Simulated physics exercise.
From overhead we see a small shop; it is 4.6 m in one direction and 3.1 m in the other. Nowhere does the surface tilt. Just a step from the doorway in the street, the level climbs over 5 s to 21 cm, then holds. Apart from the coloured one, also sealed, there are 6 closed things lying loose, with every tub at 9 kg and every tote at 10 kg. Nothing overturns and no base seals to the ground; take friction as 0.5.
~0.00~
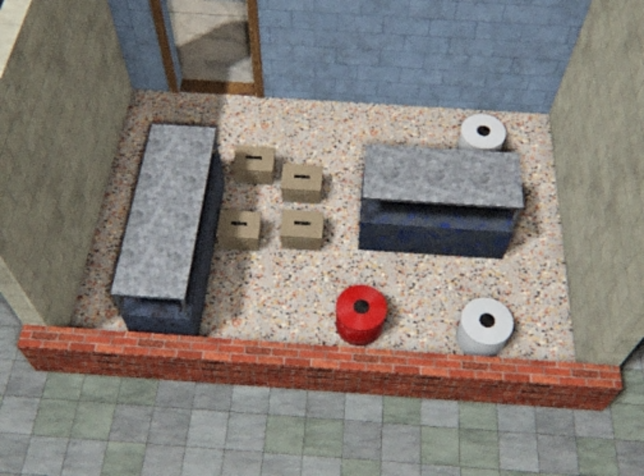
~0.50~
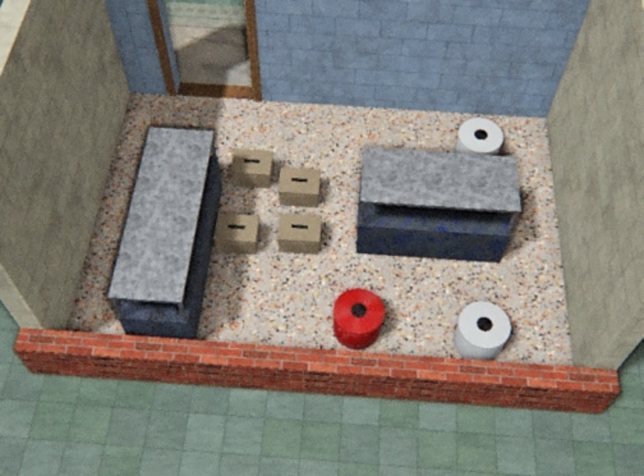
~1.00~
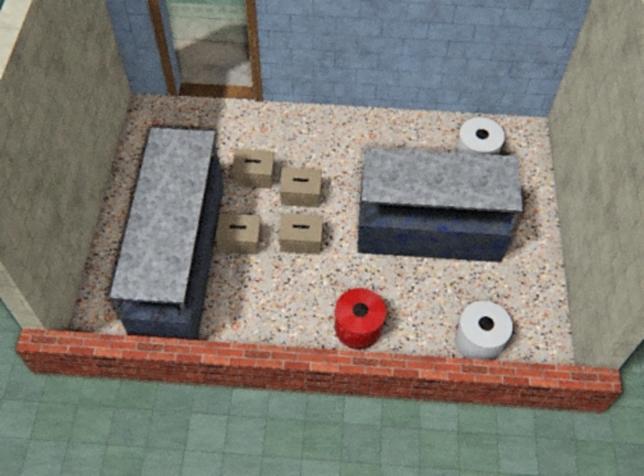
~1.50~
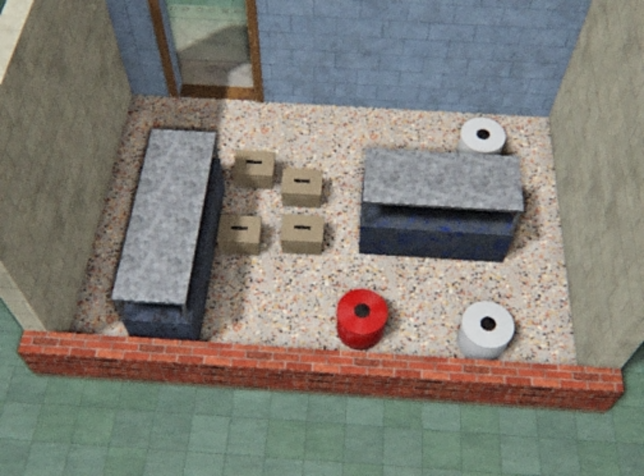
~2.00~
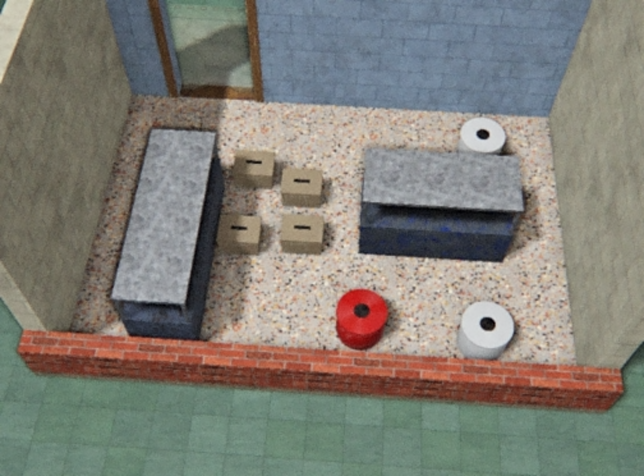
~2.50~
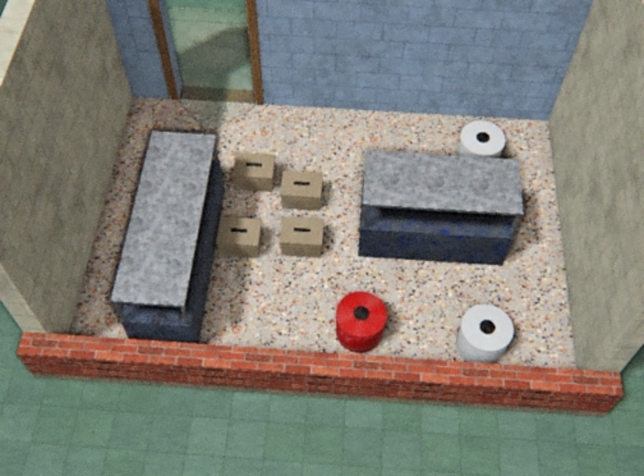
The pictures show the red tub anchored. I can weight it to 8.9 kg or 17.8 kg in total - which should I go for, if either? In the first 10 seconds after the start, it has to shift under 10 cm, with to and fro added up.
Make it 17.8 kg.
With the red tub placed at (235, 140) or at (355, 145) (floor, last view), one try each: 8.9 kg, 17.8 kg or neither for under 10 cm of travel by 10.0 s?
Well, first neither mass is sufficient, and next the light mass is sufficient.
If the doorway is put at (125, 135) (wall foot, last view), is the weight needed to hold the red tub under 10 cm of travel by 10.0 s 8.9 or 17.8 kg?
Well, then the lesser option suffices.
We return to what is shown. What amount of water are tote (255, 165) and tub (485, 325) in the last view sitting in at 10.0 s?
Depths: Near 7 cm, then near 5 cm.
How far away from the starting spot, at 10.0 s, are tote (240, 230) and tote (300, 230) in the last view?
They sit 60 cm and 80 cm away, in the order given.
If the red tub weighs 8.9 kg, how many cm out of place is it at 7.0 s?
About 0 cm.
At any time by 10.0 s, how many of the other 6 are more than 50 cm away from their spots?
Result: 3.
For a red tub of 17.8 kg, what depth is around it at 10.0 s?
Depth: Approx. 7 cm.
After 3.5 s the red tub would be 0 cm from its start with 8.9 kg and 0 cm from its start with 17.8 kg; 0 cm of water round it then.
After 4.5 s the red tub would be 0 cm from its start with 8.9 kg and 0 cm from its start with 17.8 kg; 0 cm of water round it then.
After 7.0 s the red tub would be 0 cm from its start with 8.9 kg and 0 cm from its start with 17.8 kg; 0 cm of water round it then.
After 10.0 s the red tub would be 47 cm from its start with 8.9 kg and 0 cm from its start with 17.8 kg; 7 cm of water round it then.
